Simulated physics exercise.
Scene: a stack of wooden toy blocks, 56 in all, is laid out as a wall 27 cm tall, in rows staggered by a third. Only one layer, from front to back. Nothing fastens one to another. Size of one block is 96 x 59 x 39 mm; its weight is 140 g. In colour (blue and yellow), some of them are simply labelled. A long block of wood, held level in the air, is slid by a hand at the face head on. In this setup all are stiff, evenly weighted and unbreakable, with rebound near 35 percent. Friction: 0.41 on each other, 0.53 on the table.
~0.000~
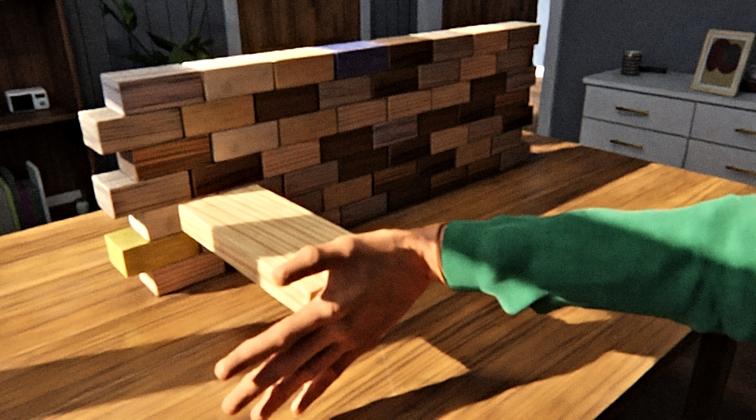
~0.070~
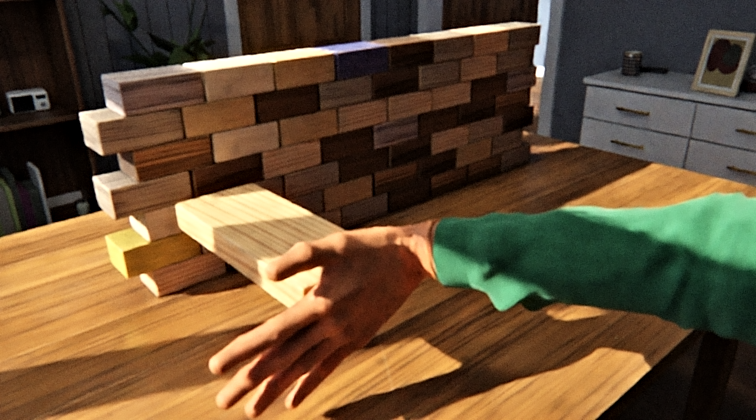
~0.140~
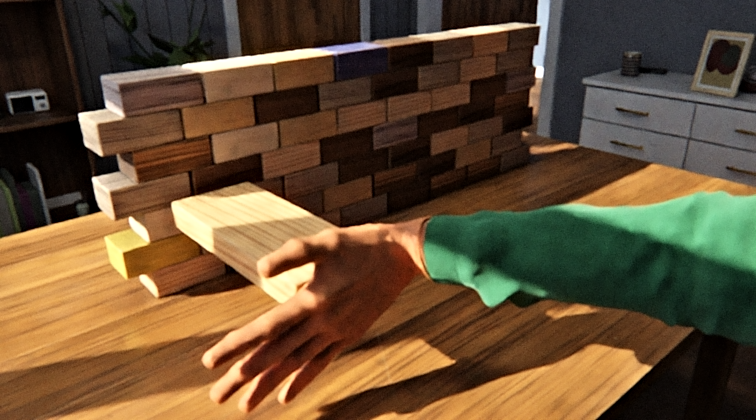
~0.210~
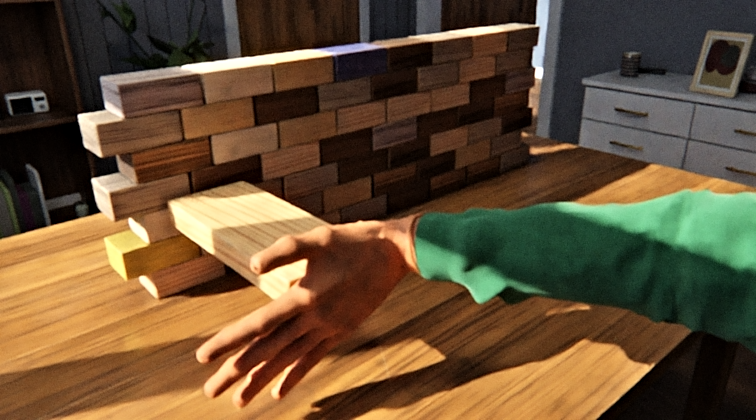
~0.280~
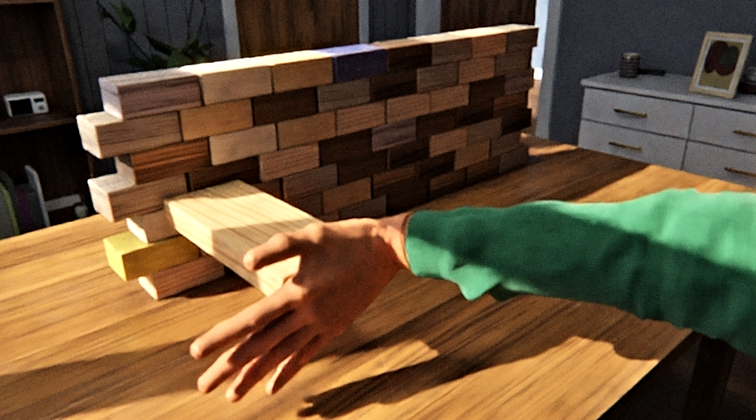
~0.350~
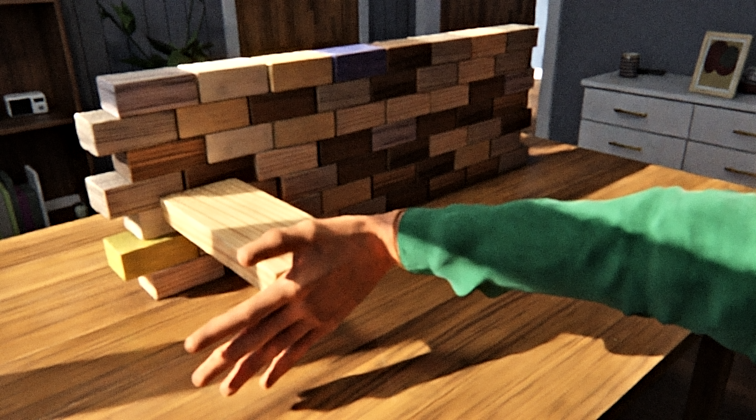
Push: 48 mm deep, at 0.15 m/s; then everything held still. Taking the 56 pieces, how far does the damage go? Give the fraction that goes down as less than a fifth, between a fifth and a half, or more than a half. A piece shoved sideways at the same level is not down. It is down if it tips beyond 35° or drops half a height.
The fraction down is between a fifth and a half.
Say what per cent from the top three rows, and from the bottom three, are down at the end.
50% and 10%.
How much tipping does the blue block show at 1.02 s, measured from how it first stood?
Roughly 60°.
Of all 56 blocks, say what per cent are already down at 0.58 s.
By that time it is 0 percent.
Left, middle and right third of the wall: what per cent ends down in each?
Going left to right, I get 70, 10 and 0 percent.
After 0.58 s, none of the 56 blocks down, 18 disturbed; yellow block leaning 5°; blue block leaning 4°.
After 0.84 s, 8 of the 56 blocks down; blue block leaning 30°; yellow block leaning 25°.
After 1.02 s, 16 of the 56 blocks down; blue block leaning 64°, 8 cm lower; yellow block shifted 21 mm.
After 1.44 s, 16 of the 56 blocks down; blue block on its side; yellow block shifted 21 mm.
By the end (1.7 s), 16 of the 56 blocks down; blue block on its side; yellow block shifted 21 mm. That is 29 per cent. As the last picture would show them, middles, blue block near (302, 158), yellow block near (145, 244).
